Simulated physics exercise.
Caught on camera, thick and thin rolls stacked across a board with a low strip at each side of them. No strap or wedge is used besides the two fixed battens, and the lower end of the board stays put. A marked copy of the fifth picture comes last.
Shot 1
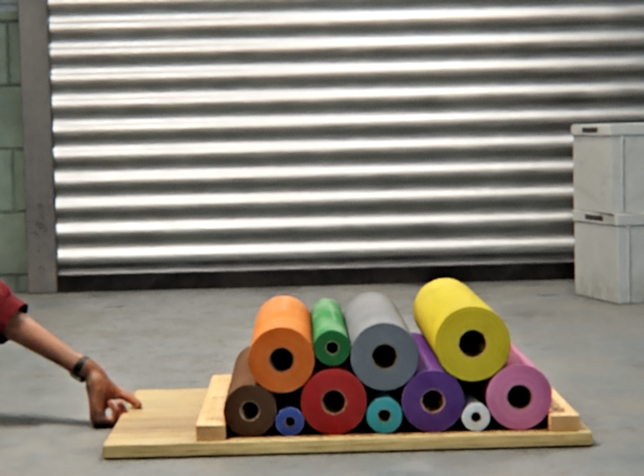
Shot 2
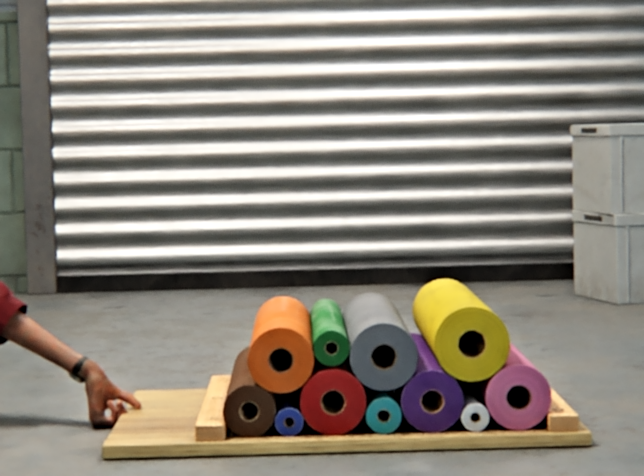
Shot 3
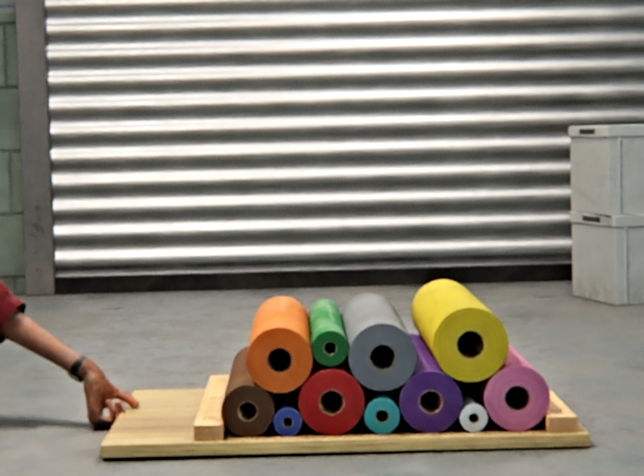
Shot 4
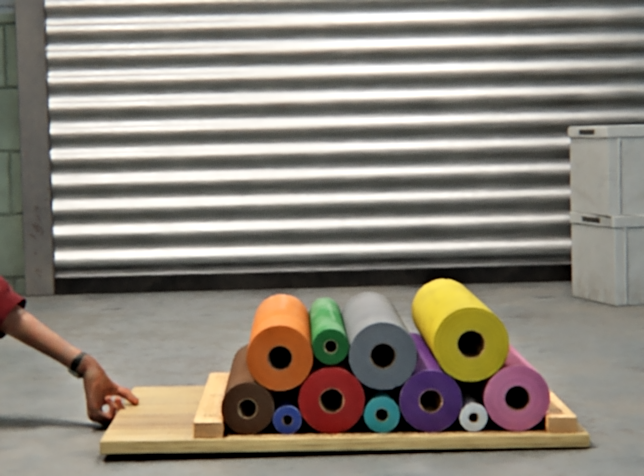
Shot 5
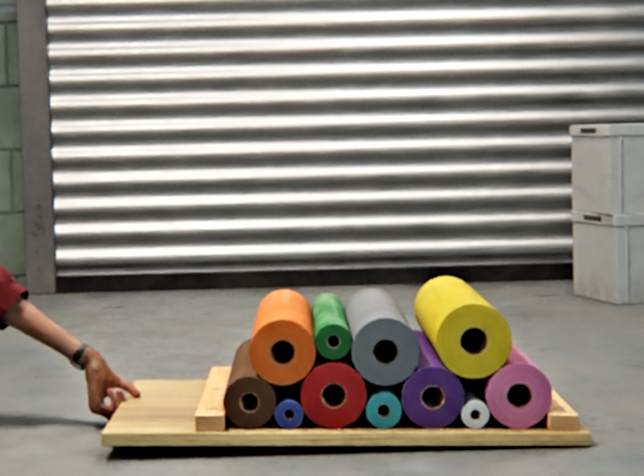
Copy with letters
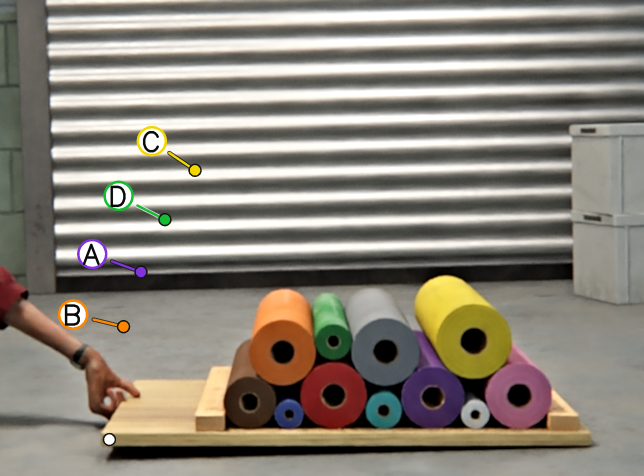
A hand at the left slightly lifts the end of a board stacked with colourful rolls.
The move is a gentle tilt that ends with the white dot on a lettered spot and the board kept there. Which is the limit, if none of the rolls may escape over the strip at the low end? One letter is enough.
The highest mark that will do is C.
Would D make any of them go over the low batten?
No.
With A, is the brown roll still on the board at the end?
Yes.
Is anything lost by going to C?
No, at C.
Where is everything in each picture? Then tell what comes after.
The first picture shows pink roll (519, 397); orange roll (282, 360).
The second picture shows orange roll (281, 360); grey roll (384, 357).
The third picture shows board (341, 409); brown roll (247, 411); blue roll (288, 422); purple roll (431, 402).
The fourth picture shows board (340, 407); brown roll (248, 408); blue roll (287, 420).
The fifth picture shows board (342, 402); brown roll (249, 402); blue roll (289, 414).
On the marked copy, A at (141, 272); B at (123, 327); C at (195, 170); D at (165, 220); the white dot at (109, 440).
Following C. Soon after the start, board at 20°.
Later, board at 36°.
In the end, board at 36°, none over the low batten.
As for the rest, A none over the low batten; B none over the low batten; D none over the low batten.
